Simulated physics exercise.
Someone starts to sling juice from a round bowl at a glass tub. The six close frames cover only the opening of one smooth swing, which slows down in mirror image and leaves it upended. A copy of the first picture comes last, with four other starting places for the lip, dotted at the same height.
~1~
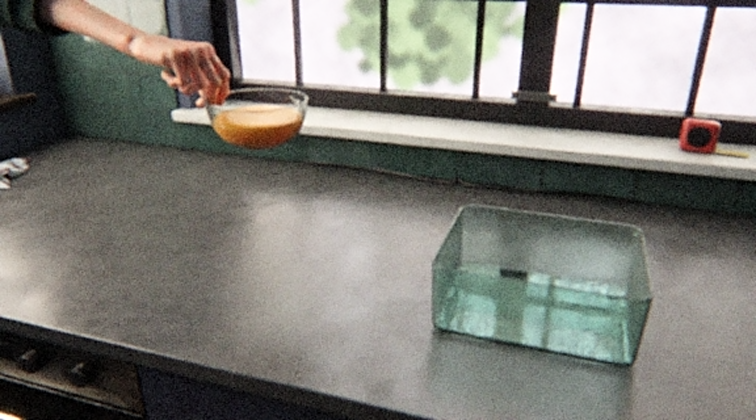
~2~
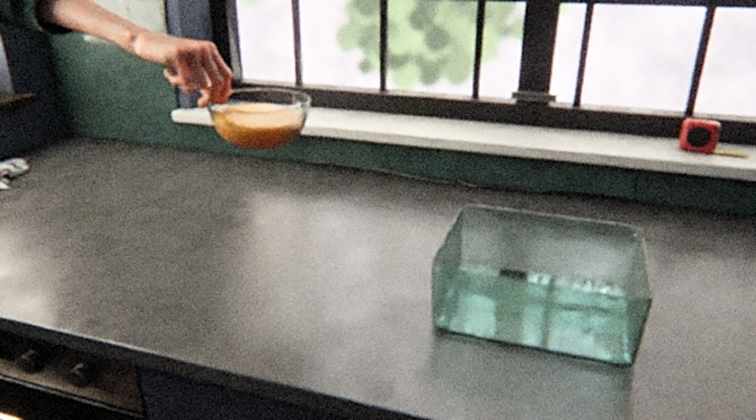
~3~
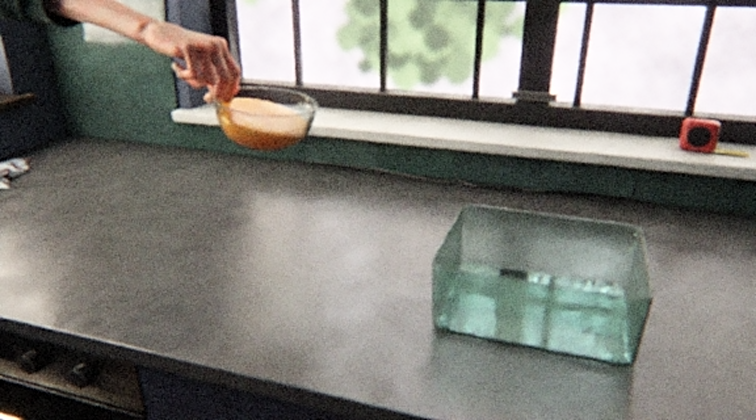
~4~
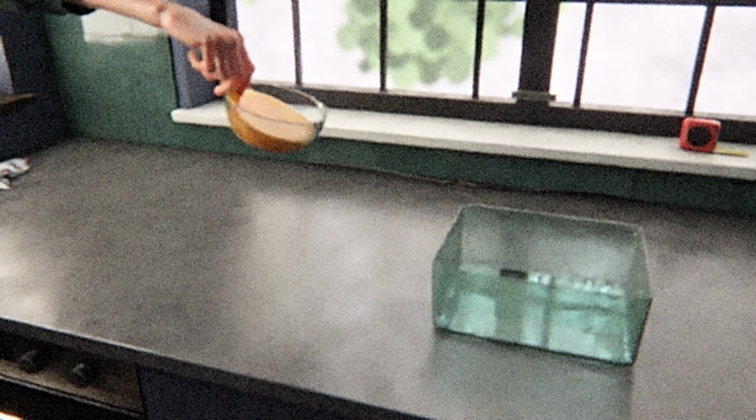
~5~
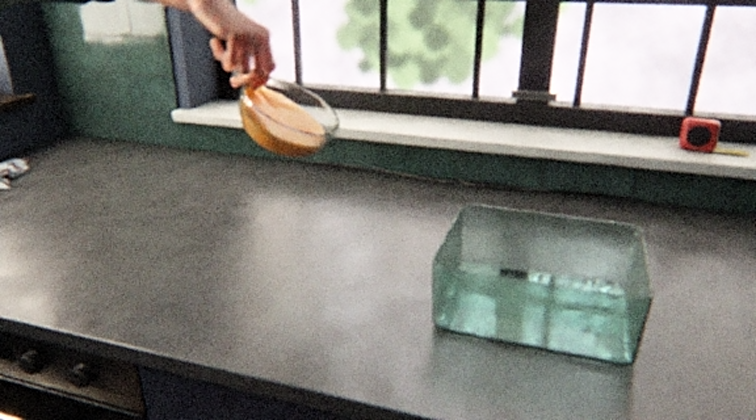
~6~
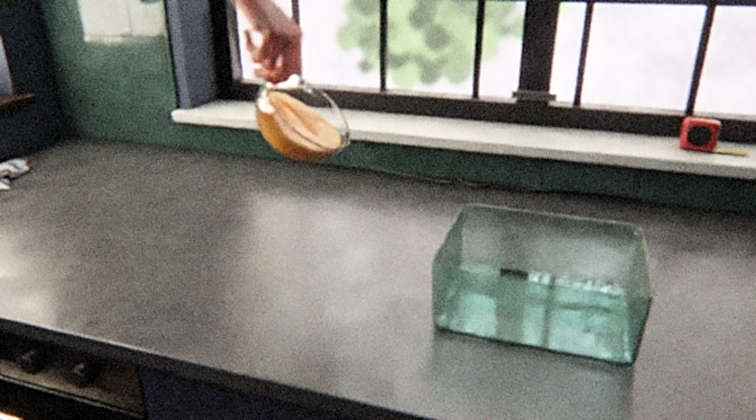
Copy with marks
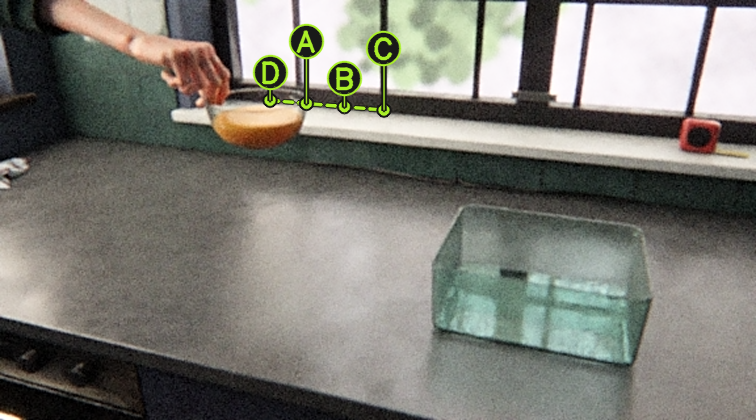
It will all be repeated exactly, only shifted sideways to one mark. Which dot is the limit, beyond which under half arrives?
Choose B.
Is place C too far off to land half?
No, not at all.
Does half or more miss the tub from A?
Yes.
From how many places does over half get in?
Two of them.
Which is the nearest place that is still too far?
That is place A.
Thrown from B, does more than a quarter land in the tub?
Yes, clearly.
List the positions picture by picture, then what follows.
In the first frame, upright, lip at (301, 103); tub from (432, 326) to (635, 365); nothing has left yet.
In the second frame, upright, lip at (303, 104); nothing has left yet.
In the third frame, tipped about 7°, lip at (311, 109); nothing has left yet.
In the fourth frame, tipped about 16°, lip at (322, 119); nothing has left yet.
In the fifth frame, tipped about 28°, lip at (334, 131); nothing has left yet.
In the sixth frame, tipped about 42°, lip at (345, 145); nothing has left yet.
In lime, A at (306, 103); B at (344, 106); C at (383, 110); D at (270, 100).
For place A, about 13 % lands in the tub, 85 % falls short and 3 % goes beside or beyond.
For place B, about 73 % lands in the tub, 16 % falls short and 11 % goes beside or beyond.
For place C, about 81 % lands in the tub, 2 % falls short and 17 % goes beside or beyond.
For place D, about 0 % lands in the tub, 98 % falls short.
